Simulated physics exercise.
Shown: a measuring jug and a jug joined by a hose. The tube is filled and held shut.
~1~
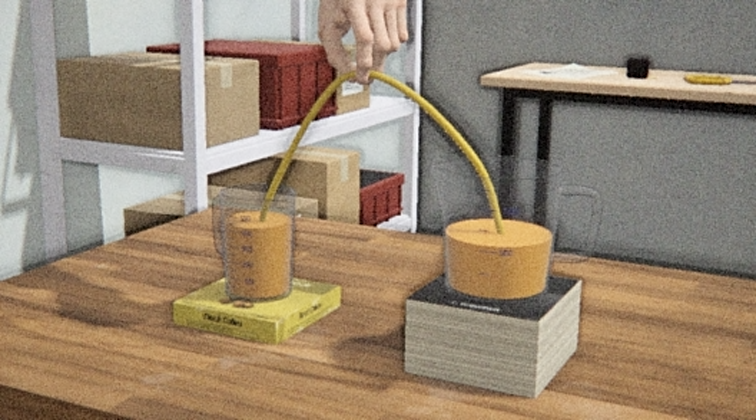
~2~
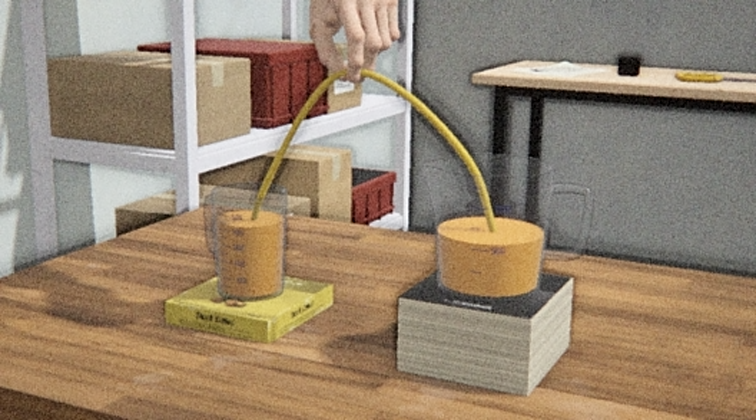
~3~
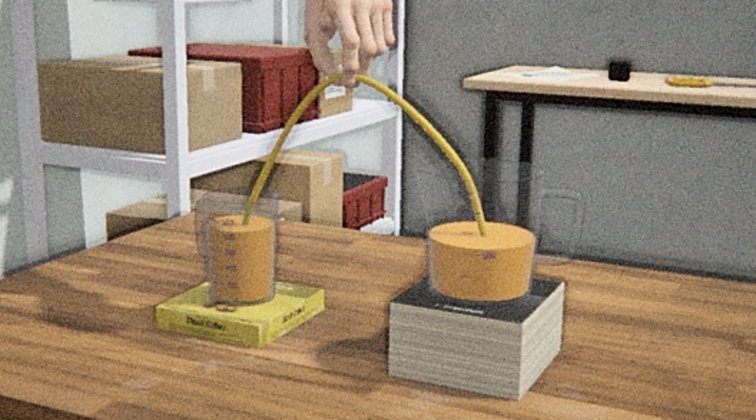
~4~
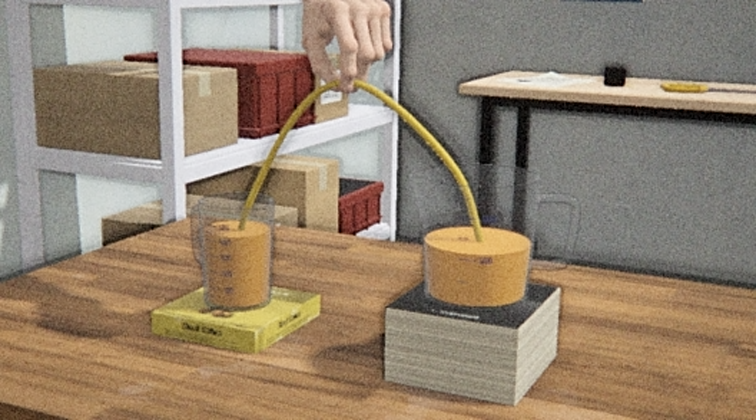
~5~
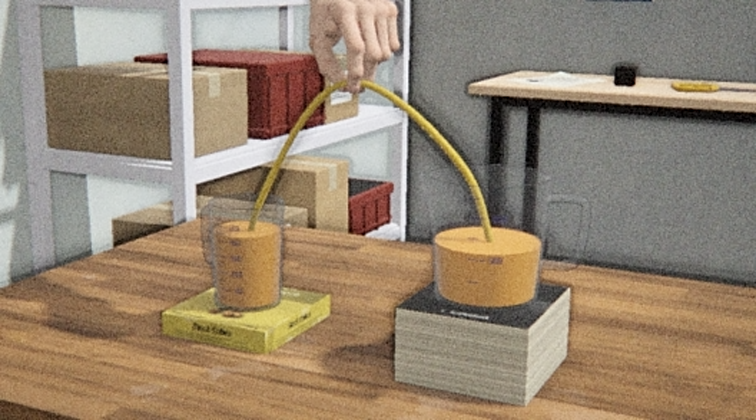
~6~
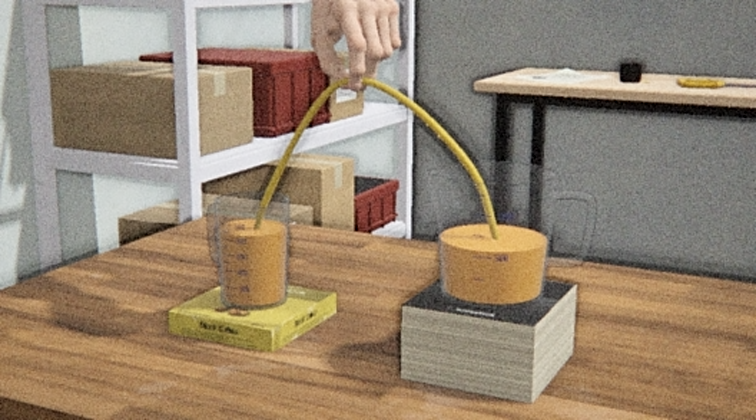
A hand at top centre pinches a yellow hose arching between two clear containers of orange liquid on a wooden table, seen from slightly above in a storeroom. The narrower container sits on a yellow packet at left, the wider on a thick dark-topped book at right, before shelves of brown and red boxes. Nothing visibly flows while the camera drifts slightly, shifting the view left, then back right.
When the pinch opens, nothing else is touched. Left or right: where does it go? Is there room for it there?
Flow goes leftward, and the filling side is big enough.
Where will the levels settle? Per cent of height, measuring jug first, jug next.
Once it settles, you'd see close to 85 and 35 per cent.
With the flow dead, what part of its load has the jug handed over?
15 %, by my reckoning.
Soon after, the measuring jug is about three quarters full; the jug is about a third full.
In the end, the measuring jug is about three quarters full; the jug is about a third full; the two surfaces are level.
